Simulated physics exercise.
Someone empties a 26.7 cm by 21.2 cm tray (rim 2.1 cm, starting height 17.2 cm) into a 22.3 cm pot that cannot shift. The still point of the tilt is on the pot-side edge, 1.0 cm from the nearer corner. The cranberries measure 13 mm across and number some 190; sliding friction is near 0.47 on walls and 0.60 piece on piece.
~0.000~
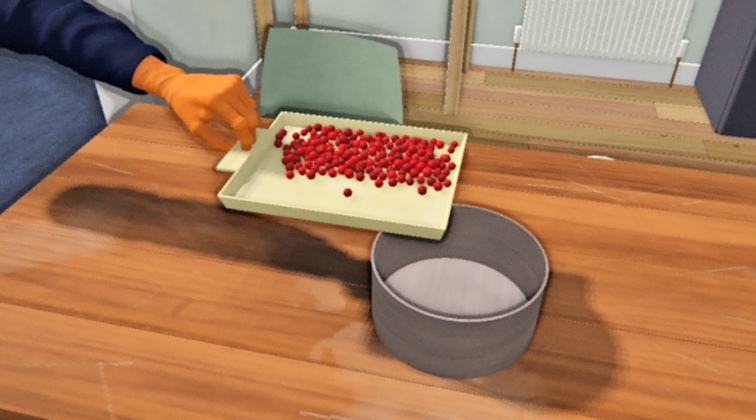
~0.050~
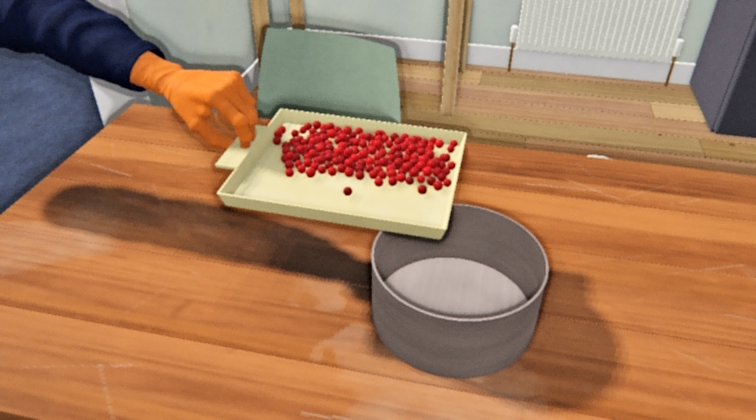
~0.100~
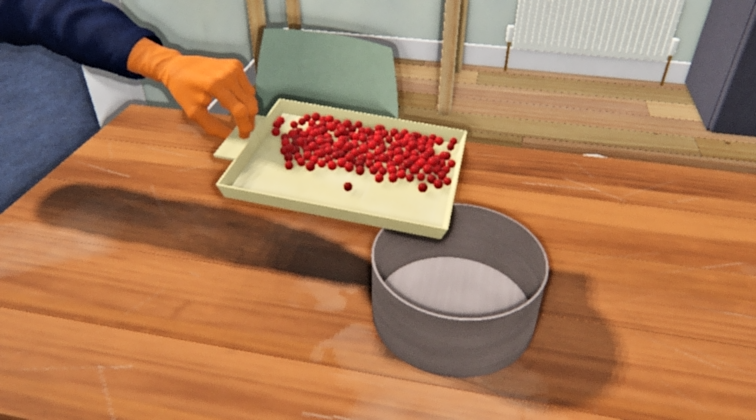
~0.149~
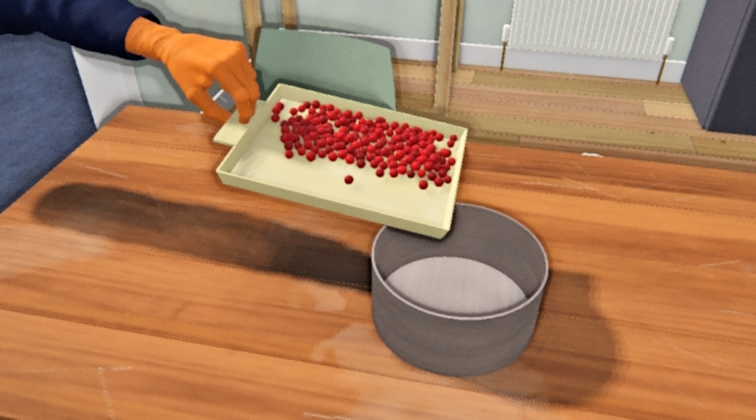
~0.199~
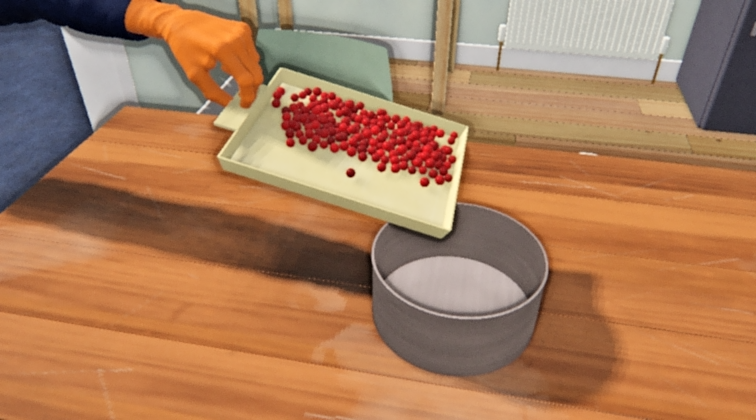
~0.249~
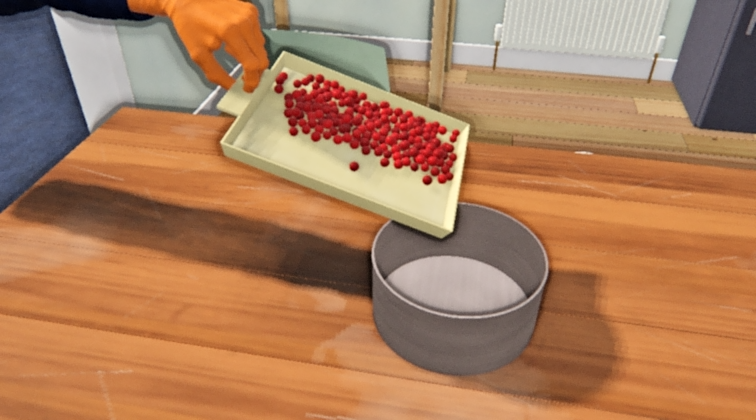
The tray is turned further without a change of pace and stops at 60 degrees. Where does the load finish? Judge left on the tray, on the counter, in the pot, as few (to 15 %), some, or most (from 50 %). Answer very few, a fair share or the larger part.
Tray: The larger part, counter: Very few, pot: A fair share.
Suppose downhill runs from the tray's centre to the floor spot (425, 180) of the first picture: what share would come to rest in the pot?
About 10 per cent.
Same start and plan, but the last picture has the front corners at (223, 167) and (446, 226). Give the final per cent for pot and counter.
Pot 10, counter 0.
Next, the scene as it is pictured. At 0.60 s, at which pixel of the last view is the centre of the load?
Near (442, 137).
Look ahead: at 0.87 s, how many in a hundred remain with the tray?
About 80 per cent.
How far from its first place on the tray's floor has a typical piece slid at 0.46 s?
About 3 cm.
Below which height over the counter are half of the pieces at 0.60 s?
About 24 cm.
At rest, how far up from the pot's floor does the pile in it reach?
Roughly 2.0 cm.
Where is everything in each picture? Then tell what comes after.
In the first picture, tray tilt 0 degrees, front corners at (224, 194) and (441, 225); middle of the pieces at (364, 155); pot at (459, 256).
In the second picture, tray tilt 1 degrees, front corners at (224, 191) and (441, 225); middle of the pieces at (364, 153).
In the third picture, tray tilt 4 degrees, front corners at (223, 183) and (443, 225), lowest corner right front; middle of the pieces at (363, 148).
In the fourth picture, tray tilt 9 degrees, front corners at (223, 169) and (444, 225), lowest corner right front; middle of the pieces at (364, 140).
In the fifth picture, tray tilt 14 degrees, front corners at (225, 155) and (446, 226), lowest corner right front; middle of the pieces at (366, 132).
In the sixth picture, tray tilt 19 degrees, front corners at (228, 142) and (448, 226), lowest corner right front; middle of the pieces at (368, 124); pot at (459, 253). Its pace works out near 100 degrees a second.
Then, at 0.46 s, tilt 40 degrees; the tray holds 100 %, the pot 0 %.
After 0.60 s, tilt 54 degrees; the tray holds 100 %, the pot 0 %.
After 0.87 s, tilt 60 degrees; the tray holds 80 %, the pot 15 %.
At rest (2.1 s), tray 70 %, counter 5 %, pot 25 %.
